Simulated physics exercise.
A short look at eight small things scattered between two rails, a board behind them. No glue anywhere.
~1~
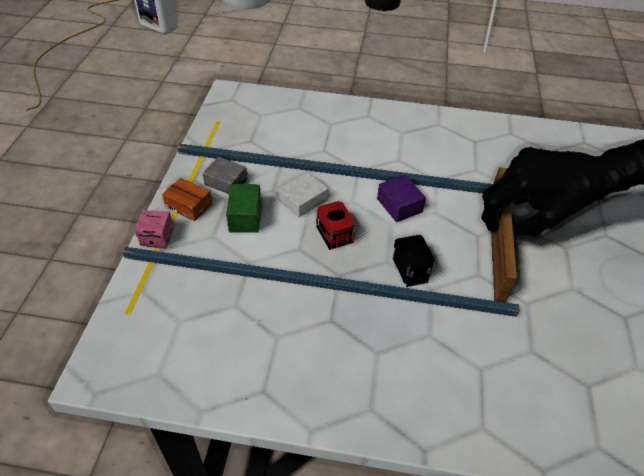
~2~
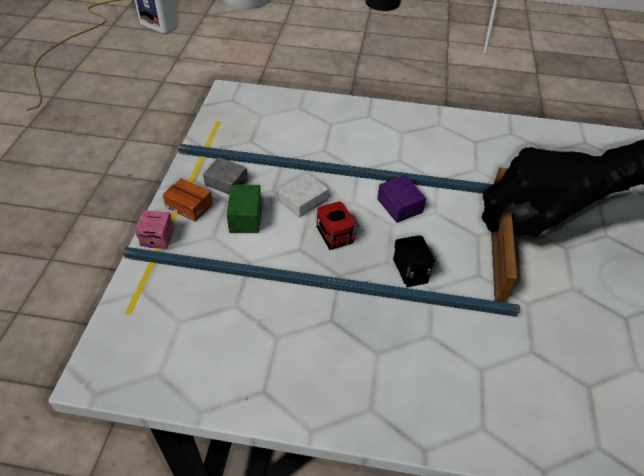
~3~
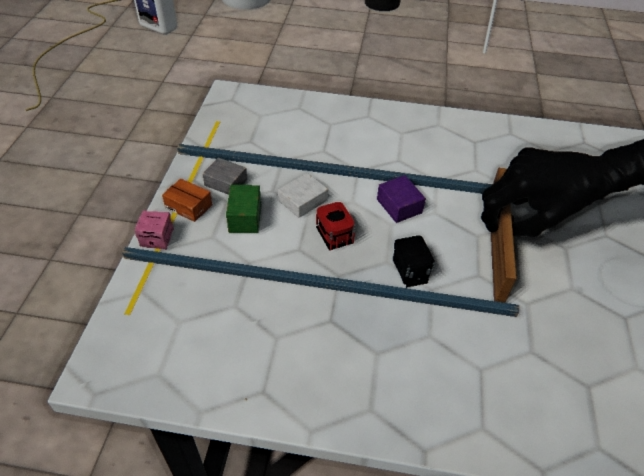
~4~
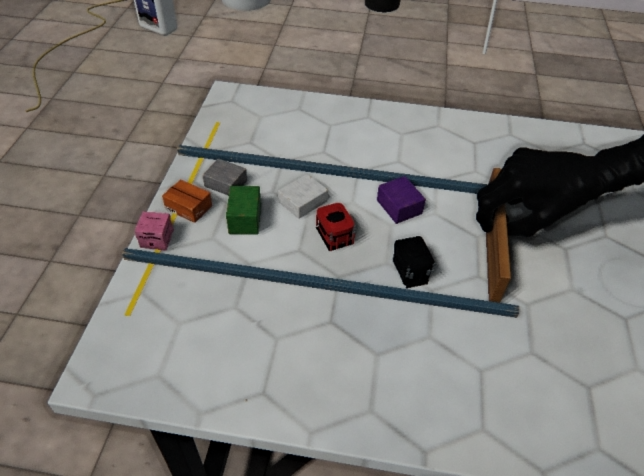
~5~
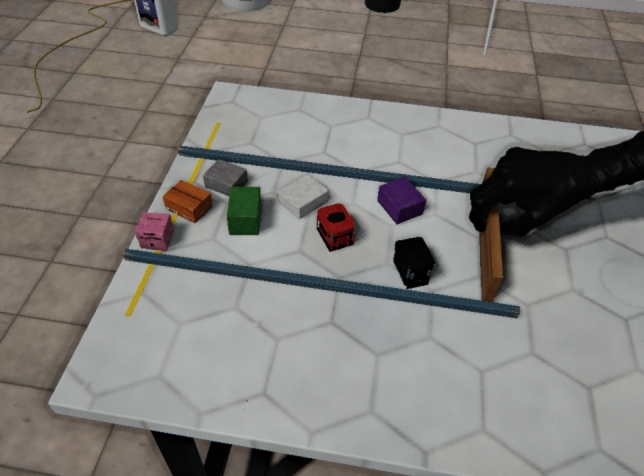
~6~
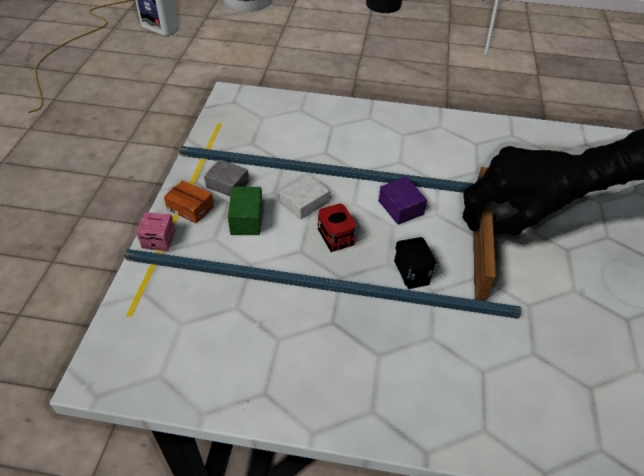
A black-gloved hand held a wooden board upright at the right end of two blue rails, then slid it slightly left, while the eight colourful blocks scattered between the rails stayed still.
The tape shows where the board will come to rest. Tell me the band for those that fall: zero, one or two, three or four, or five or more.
The number that fall off is five or more.
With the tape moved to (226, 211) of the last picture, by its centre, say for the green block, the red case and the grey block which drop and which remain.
The green block stays on; the red case survives; the grey block goes over.
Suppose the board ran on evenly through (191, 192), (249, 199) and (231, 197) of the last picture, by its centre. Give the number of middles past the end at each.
The counts: 5, 0 and 2.
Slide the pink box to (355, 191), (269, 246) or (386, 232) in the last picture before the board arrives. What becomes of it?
In that order, it is lost; drops off; is kept.
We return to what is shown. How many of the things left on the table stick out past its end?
Overhanging: 1.
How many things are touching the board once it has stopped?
The number is 3.
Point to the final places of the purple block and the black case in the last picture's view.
About (181, 164), and the other about (152, 223).
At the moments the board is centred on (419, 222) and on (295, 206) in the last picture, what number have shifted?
At the one place 2, at the other 6.
Soon after, none off yet; pink box at rest near (156, 231); orange box at rest near (189, 202); grey block at rest near (227, 179).
Then, none off yet; pink box moving near (152, 233); orange box moved about its own width near (148, 199); grey block moved well along near (165, 174).
By the end, the number that fall off is five or more; fallen, white block, green block, grey block, orange box and pink box.
